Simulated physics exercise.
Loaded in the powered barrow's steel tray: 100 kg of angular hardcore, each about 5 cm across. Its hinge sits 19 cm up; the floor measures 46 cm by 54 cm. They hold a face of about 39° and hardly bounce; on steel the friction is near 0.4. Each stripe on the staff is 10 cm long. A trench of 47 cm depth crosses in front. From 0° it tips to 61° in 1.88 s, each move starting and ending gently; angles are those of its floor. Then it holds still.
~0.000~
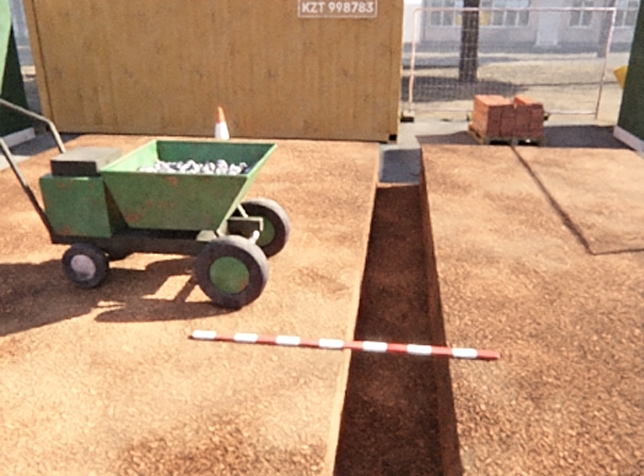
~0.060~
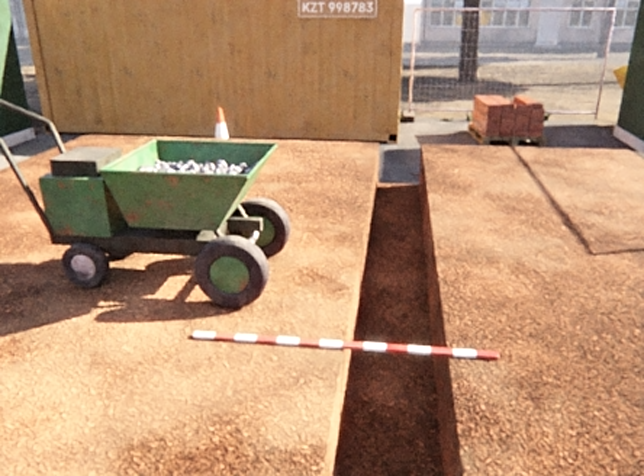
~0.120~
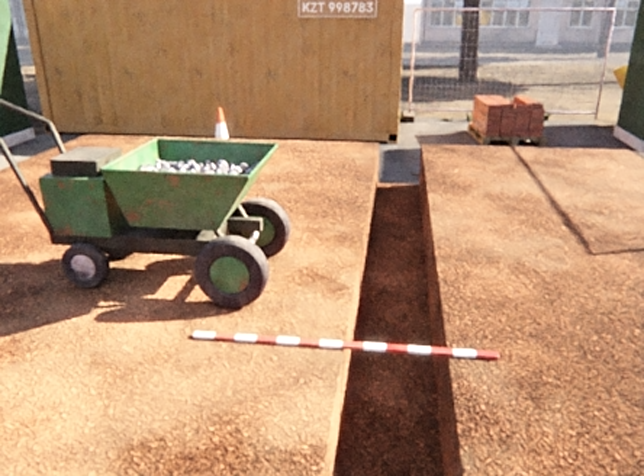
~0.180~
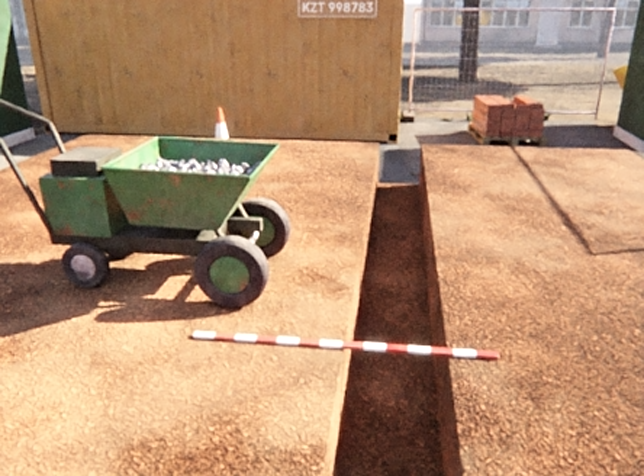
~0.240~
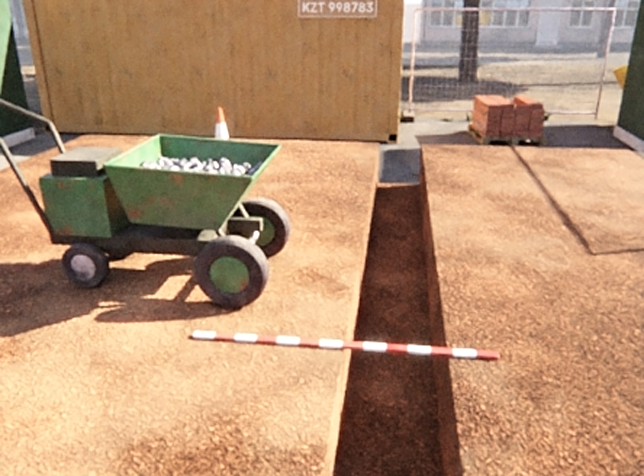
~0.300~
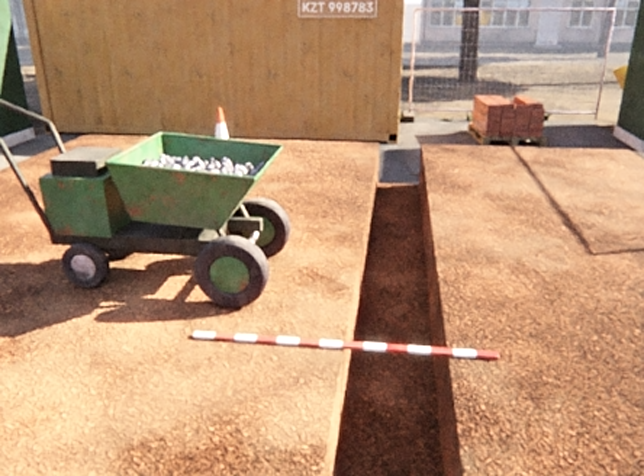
On a construction yard of reddish-brown ground, a green powered barrow loaded with pale stones stands left of a narrow trench crossed by a red-and-white staff; its tray tilts very slightly toward the right while everything else stays still.
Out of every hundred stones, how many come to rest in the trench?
Some 8 per cent of it.
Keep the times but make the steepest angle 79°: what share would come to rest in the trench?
Then about 100 per cent.
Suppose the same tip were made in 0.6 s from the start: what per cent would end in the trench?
In that case some 35 per cent.
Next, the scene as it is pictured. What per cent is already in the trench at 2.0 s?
About 0 per cent by then.
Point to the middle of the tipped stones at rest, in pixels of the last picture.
Their middle is at about (389, 363).
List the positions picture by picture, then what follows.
In the first frame, lip at (248, 177), floor tilted 0°, highest stones at (183, 168).
In the second frame, lip at (248, 177), floor tilted 0°, highest stones at (183, 168); the stones move at 0.0 m/s on average.
In the third frame, lip at (249, 177), floor tilted 1°, highest stones at (184, 167); the stones move at 0.1 m/s on average.
In the fourth frame, the tray is at 2°, its lip at (250, 178); the top of the load is at (175, 166); the stones move at 0.1 m/s on average.
In the fifth frame, lip at (253, 178), floor tilted 3°, highest stones at (173, 164); the stones move at 0.2 m/s on average.
In the sixth frame, lip at (255, 179), floor tilted 4°, highest stones at (175, 162); the stones move at 0.2 m/s on average.
After 1.4 s the floor is at 51°; 100 % in the tray; the foremost stones are at (306, 216).
After 2.0 s the floor is at 61°; 99 % in the tray, 1 % short of the trench; the foremost stones are at (349, 239).
After 2.3 s the floor is at 61°; 96 % in the tray, 1 % short of the trench, 4 % in the trench; the foremost stones are at (392, 344).
After 4.3 s the floor is at 61°; 91 % in the tray, 1 % short of the trench, 8 % in the trench; the foremost stones are at (428, 374).
